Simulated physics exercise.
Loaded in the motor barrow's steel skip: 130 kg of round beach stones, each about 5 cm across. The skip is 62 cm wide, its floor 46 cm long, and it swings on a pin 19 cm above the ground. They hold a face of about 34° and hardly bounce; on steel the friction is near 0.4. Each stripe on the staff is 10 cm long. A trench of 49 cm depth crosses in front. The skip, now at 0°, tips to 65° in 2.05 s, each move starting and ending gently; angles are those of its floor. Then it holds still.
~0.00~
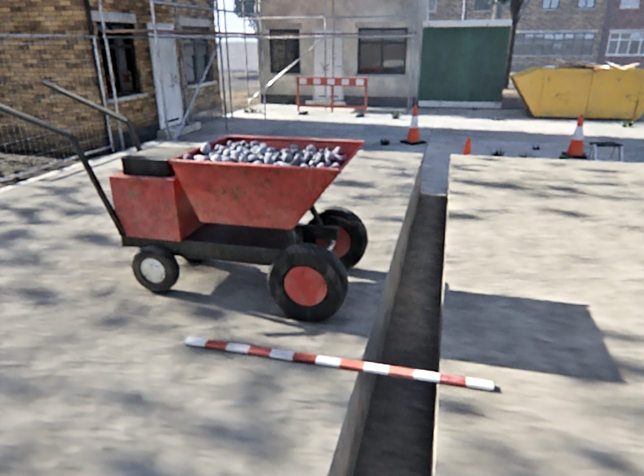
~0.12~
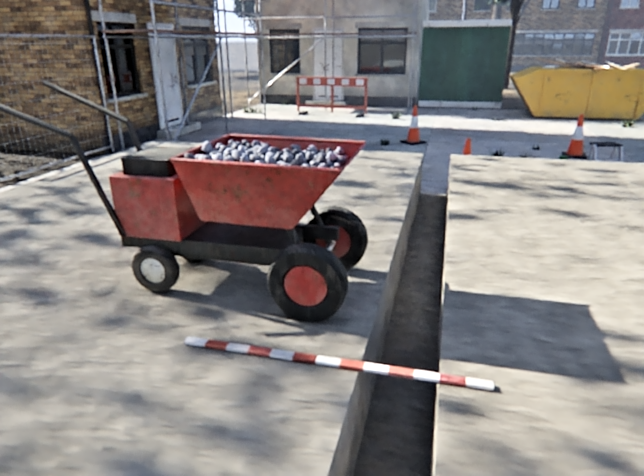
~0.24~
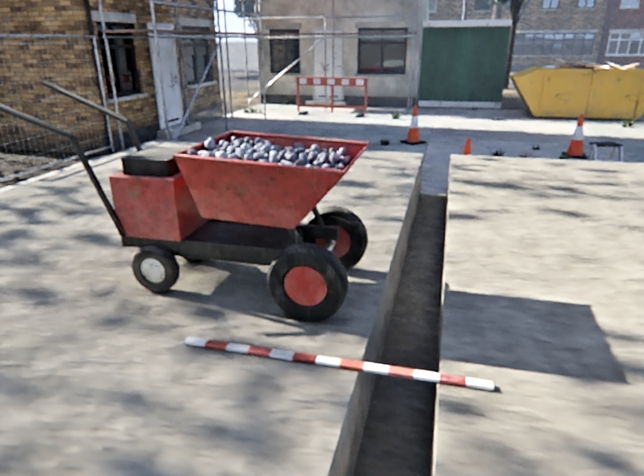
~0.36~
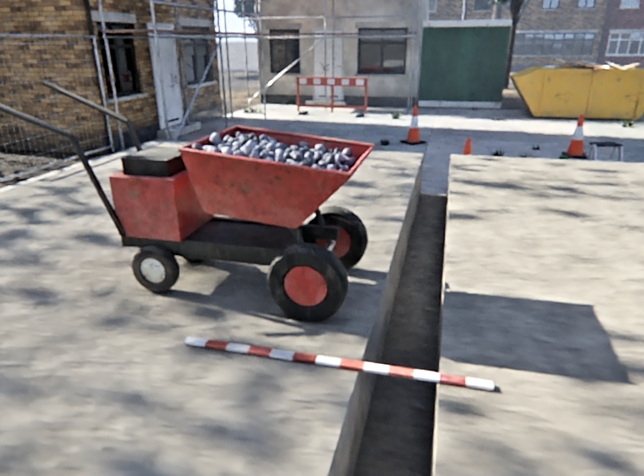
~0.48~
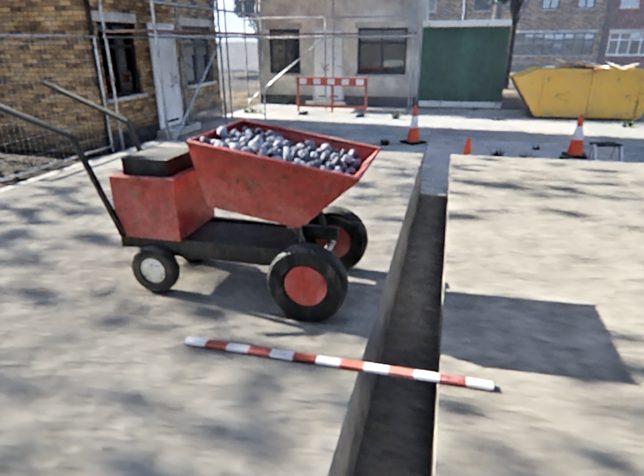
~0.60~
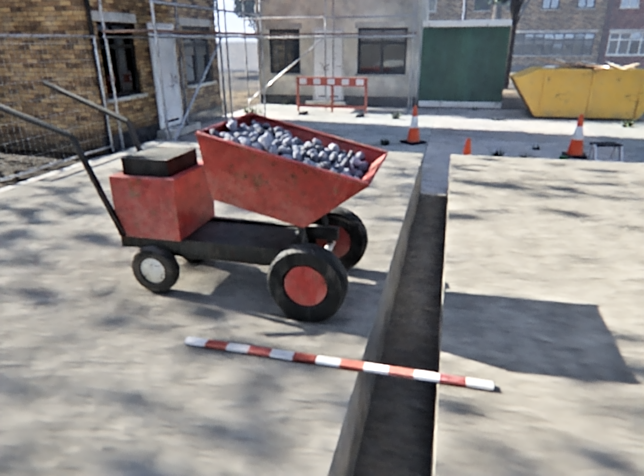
Red skip full of grey stones on a parked motor barrow slowly tilting forward to the right, beside a narrow trench.
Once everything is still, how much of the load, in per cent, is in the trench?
Some 30 per cent of it.
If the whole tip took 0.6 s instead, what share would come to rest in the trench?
It would be near 15 per cent.
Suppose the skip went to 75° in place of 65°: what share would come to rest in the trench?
Then about 20 per cent.
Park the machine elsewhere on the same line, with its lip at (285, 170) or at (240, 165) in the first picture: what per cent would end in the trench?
Near 85 per cent from the first place, 90 from the second.
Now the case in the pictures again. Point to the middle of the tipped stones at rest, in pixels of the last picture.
Around (479, 306).
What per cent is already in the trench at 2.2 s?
Some 0 per cent.
After 1.5 s the floor is at 55°; 98 % in the skip, 2 % in the trench; the foremost stones are at (448, 249).
After 2.2 s the floor is at 65°; 50 % in the skip, 2 % in the trench, 47 % past the trench; the foremost stones are at (591, 322).
After 2.5 s the floor is at 65°; 26 % in the skip, 6 % in the trench, 68 % past the trench; the foremost stones are past the picture's edge.
After 4.4 s the floor is at 65°; 0 % in the skip, 30 % in the trench, 70 % past the trench; the foremost stones are past the picture's edge.
